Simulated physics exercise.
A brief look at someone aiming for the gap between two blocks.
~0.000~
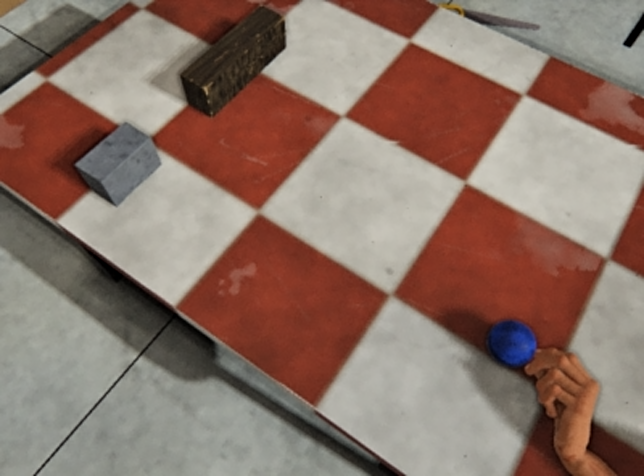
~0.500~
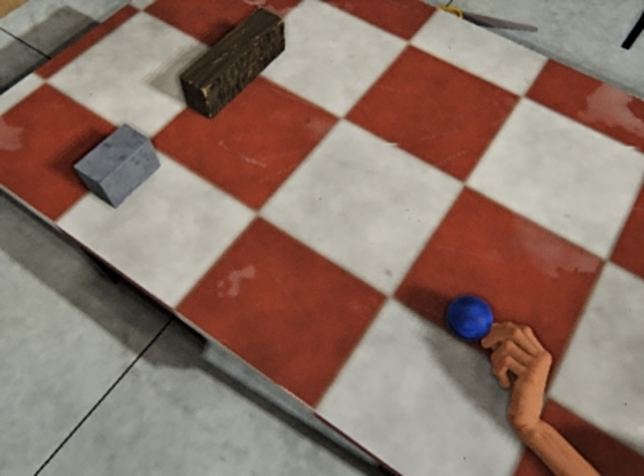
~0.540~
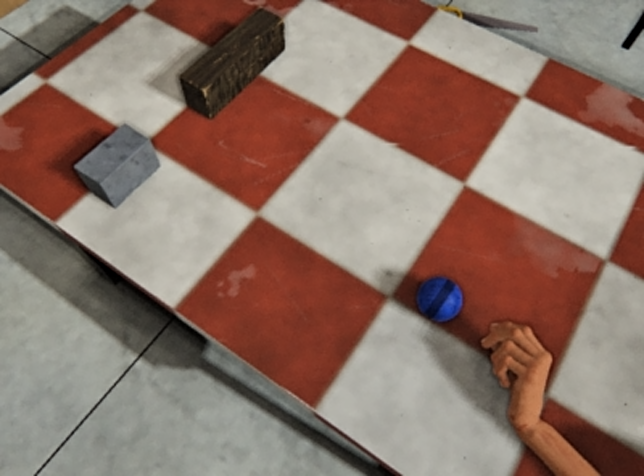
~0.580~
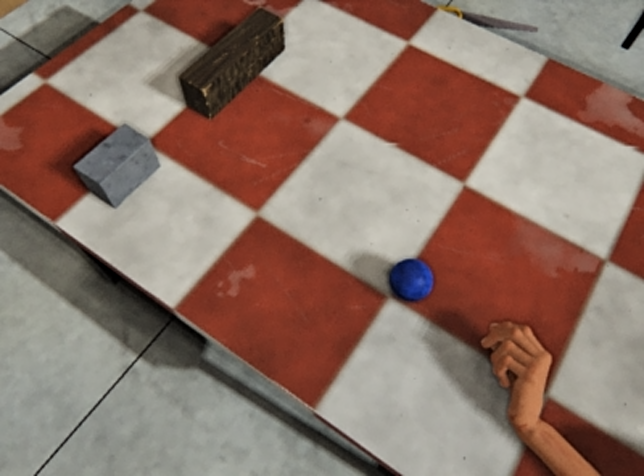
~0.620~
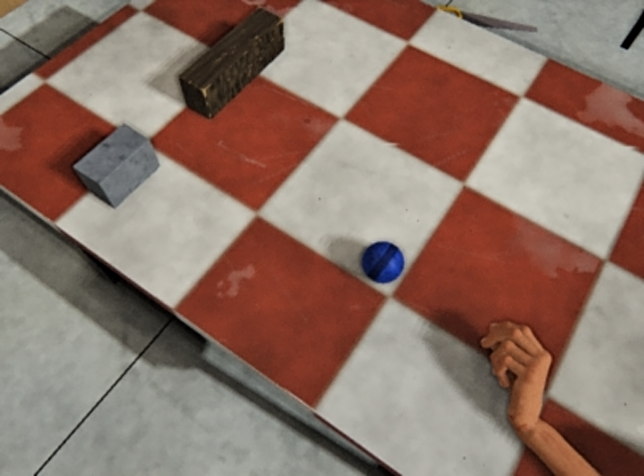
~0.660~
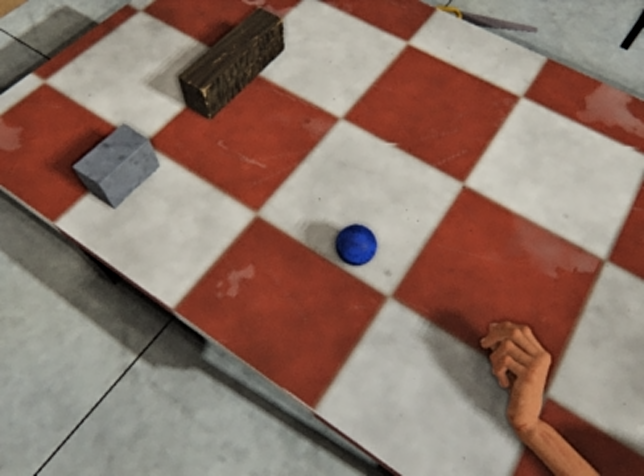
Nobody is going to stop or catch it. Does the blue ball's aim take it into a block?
No, it gets through.
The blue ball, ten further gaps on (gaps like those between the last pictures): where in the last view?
Its centre should be around (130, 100).
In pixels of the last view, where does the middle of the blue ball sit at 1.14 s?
Predicted centre: Roughly (98, 77).
By 1.14 s, blue ball heading on near (98, 77).
By 1.72 s, blue ball heading on near (23, 126).
When it is over (2.3 s), the blue ball passes through its gap.
